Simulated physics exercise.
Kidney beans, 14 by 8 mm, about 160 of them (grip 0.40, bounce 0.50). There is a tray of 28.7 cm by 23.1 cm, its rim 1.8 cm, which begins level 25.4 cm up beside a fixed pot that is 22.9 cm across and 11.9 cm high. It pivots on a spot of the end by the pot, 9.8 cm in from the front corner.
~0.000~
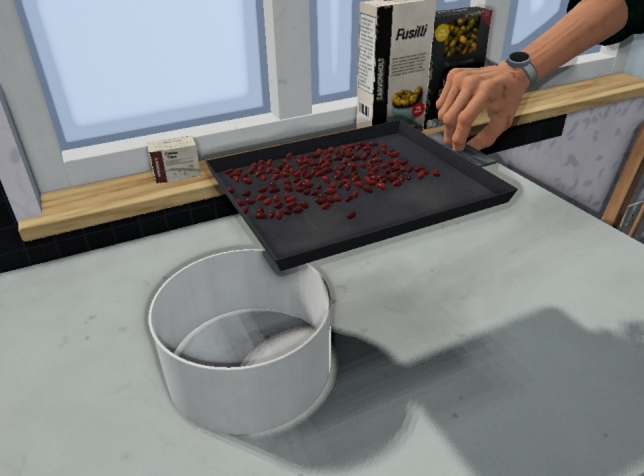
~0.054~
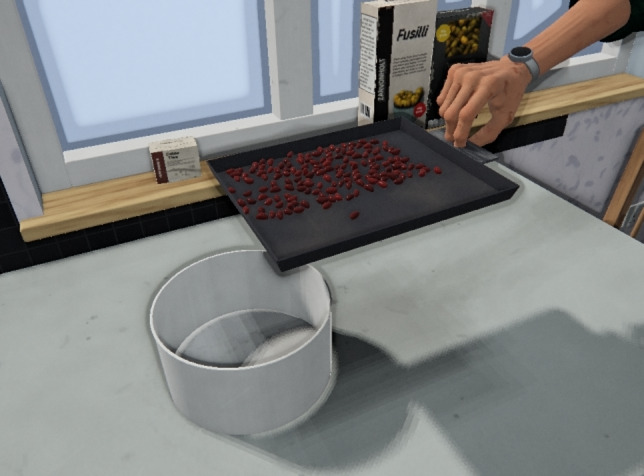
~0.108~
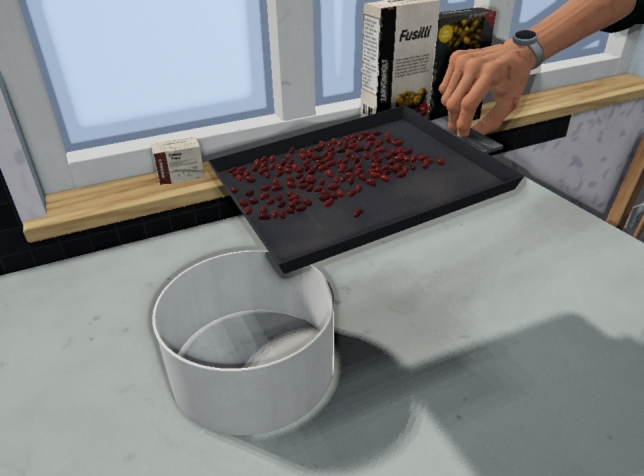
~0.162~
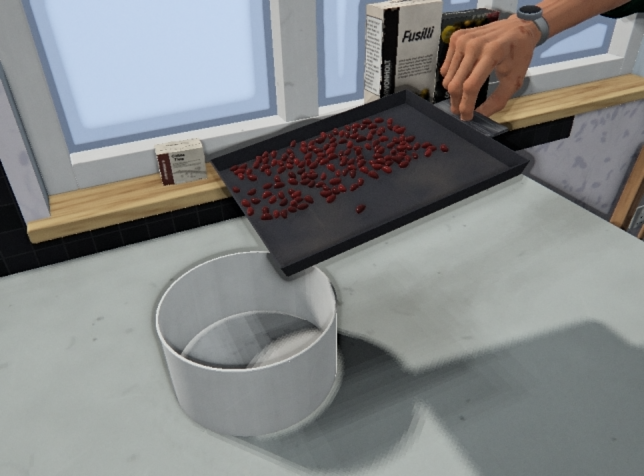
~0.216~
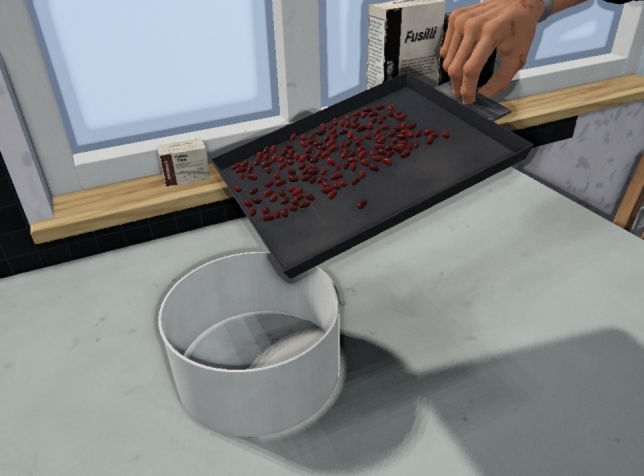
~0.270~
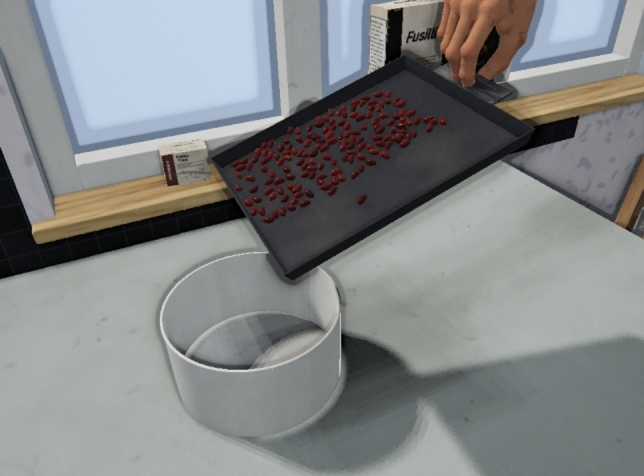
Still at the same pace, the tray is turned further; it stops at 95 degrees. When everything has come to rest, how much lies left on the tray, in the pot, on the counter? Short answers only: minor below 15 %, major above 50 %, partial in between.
Tray: Minor, pot: Major, counter: Partial.
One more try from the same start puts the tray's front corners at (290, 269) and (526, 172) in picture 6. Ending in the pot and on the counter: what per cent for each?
Final per cent - pot 30, counter 70.
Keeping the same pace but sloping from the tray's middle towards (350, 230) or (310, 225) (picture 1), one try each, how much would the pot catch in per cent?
About 35 per cent on the first try and 25 per cent on the second.
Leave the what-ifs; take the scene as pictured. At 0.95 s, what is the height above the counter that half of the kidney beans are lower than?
Height: Around 24 cm.
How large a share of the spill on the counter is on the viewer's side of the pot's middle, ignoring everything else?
Estimate: Close to 100 per cent of the pieces.
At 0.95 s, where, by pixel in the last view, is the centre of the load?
Expected load position: Near (243, 264).
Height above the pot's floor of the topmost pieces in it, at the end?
It reaches roughly 1.0 cm.
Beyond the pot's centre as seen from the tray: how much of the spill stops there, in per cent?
Near 90 in a hundred.
After 0.68 s, tilt 56 degrees; the tray holds 100 %, the pot 0 %.
After 0.95 s, tilt 80 degrees; the tray holds 50 %, the pot 15 %.
Then, at 1.32 s, tilt 95 degrees; the tray holds 0 %, the pot 60 %.
By 2.7 s all is still; tray 0 %, pot 70 %, counter 30 %.
